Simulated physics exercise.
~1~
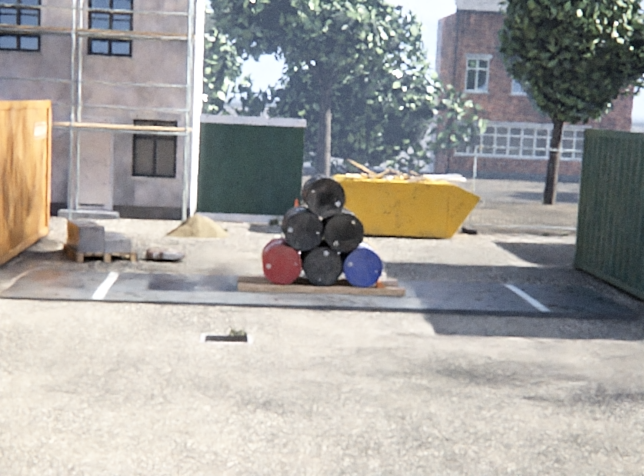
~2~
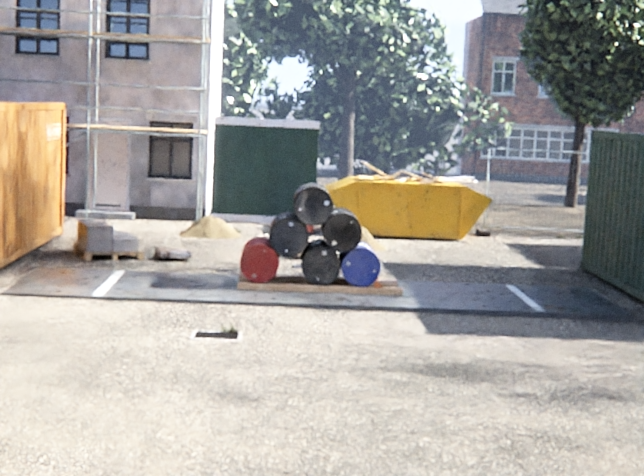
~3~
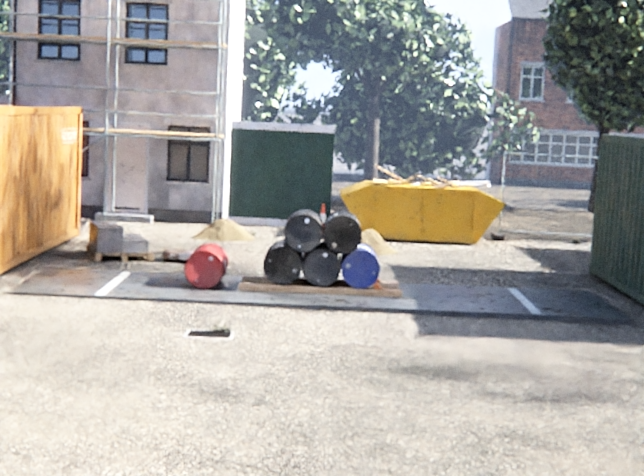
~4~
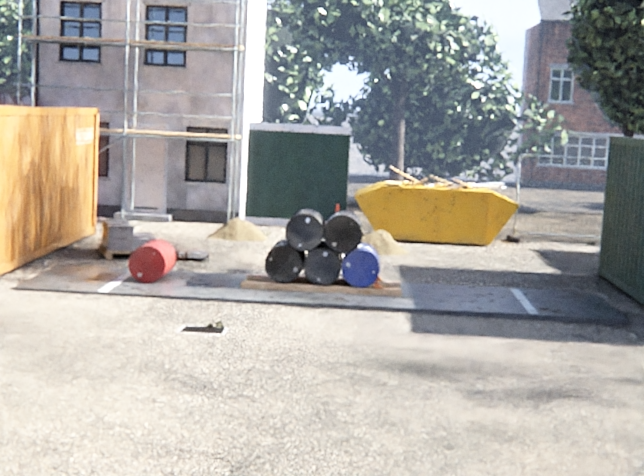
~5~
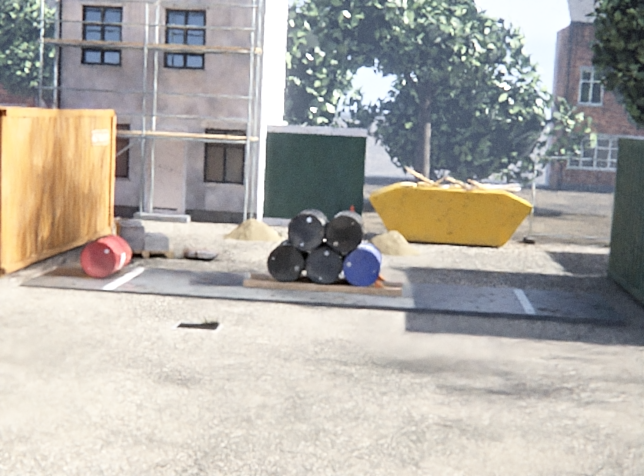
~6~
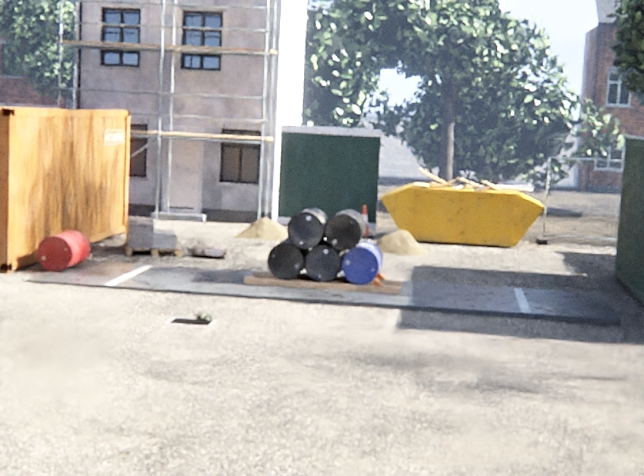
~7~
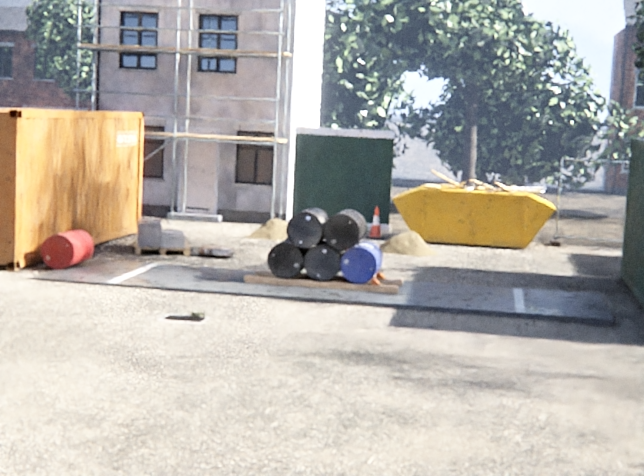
In a storage bay, a red drum rolls left from a stack, crosses a white line and stops.
